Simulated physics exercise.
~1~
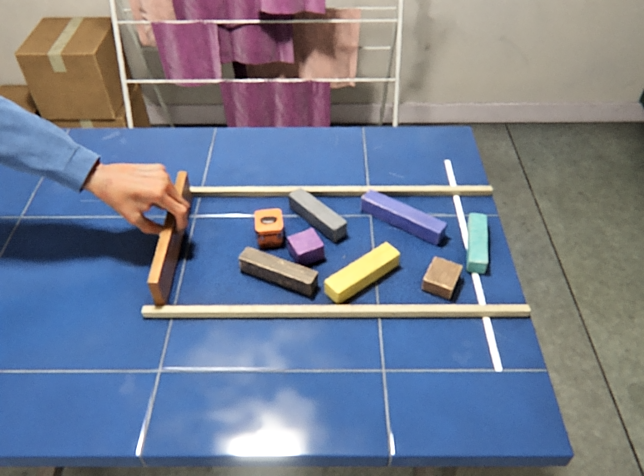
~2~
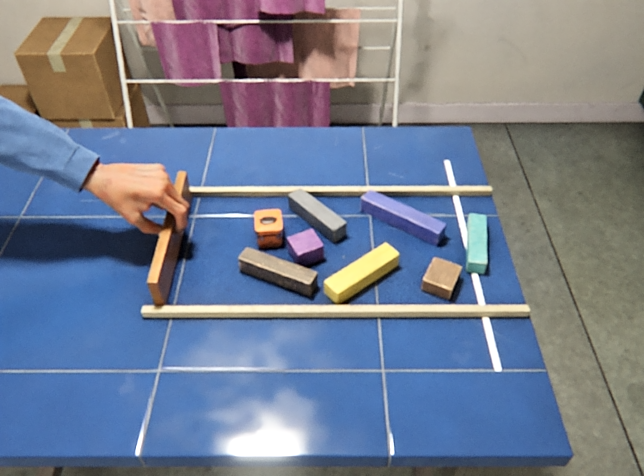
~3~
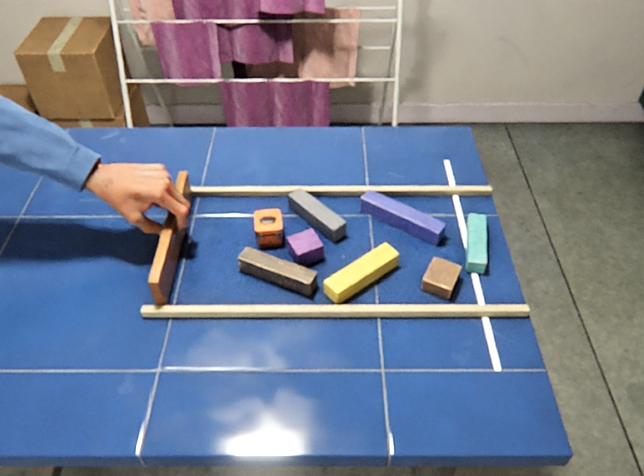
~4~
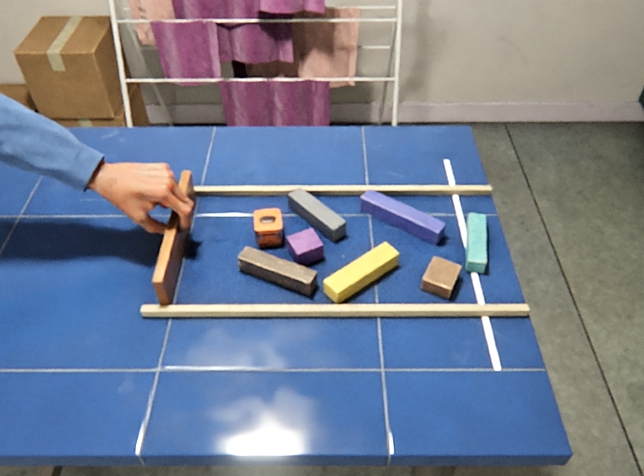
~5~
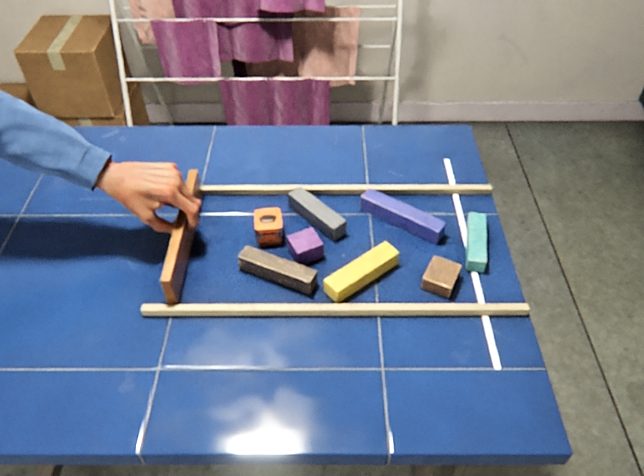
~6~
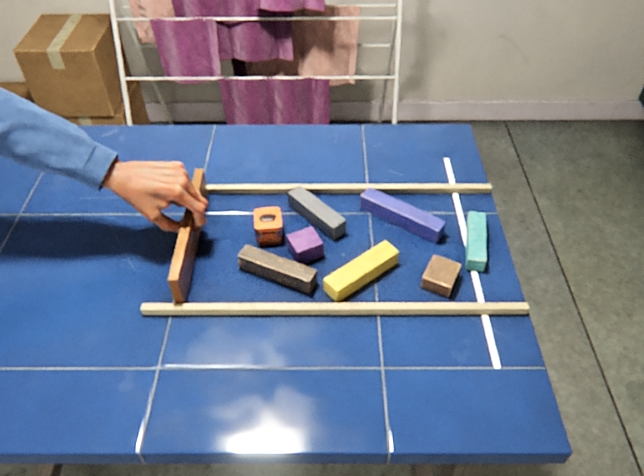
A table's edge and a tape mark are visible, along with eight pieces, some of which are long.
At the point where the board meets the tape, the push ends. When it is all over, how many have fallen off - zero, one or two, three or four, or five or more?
By then three or four have fallen off.
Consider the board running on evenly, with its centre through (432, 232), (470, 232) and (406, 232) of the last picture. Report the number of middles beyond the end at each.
It comes out as 2, then 4, then 0.
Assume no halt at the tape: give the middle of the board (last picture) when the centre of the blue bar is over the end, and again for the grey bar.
The middle sits near (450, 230) for the first and near (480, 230) for the other.
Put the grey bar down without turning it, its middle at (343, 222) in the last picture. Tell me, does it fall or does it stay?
Placed there, it does not drop.
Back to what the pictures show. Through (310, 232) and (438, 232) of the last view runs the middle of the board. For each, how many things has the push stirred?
Moved so far: 5, later 8.
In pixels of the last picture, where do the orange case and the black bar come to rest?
The orange case settles near (479, 225); as for the black bar, near (485, 269).
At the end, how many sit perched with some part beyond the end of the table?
In total, 2 of them.
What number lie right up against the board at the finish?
The count in contact is 3.
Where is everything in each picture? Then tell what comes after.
Turquoise bar (477, 243); brown block (442, 278); blue bar (403, 216); board (173, 235); tape (469, 247), in the first frame.
Brown block (442, 278); purple block (306, 248), in the second frame.
Blue bar (402, 217); grey bar (317, 215), in the third frame.
Turquoise bar (476, 242); yellow bar (362, 273), in the fourth frame.
Brown block (441, 277); board (184, 233), in the fifth frame.
Turquoise bar (476, 240); brown block (441, 276); blue bar (402, 215); board (191, 232); tape (468, 245), in the sixth frame.
Soon after, none off yet; turquoise bar at rest near (476, 240); brown block at rest near (441, 276); blue bar at rest near (402, 215).
After that, none off yet; turquoise bar displaced a little near (481, 235); brown block displaced about its own width near (487, 273); blue bar displaced a little near (434, 215).
In the end, the number that fall off is three or four; gone, yellow bar, blue bar, brown block and turquoise bar.
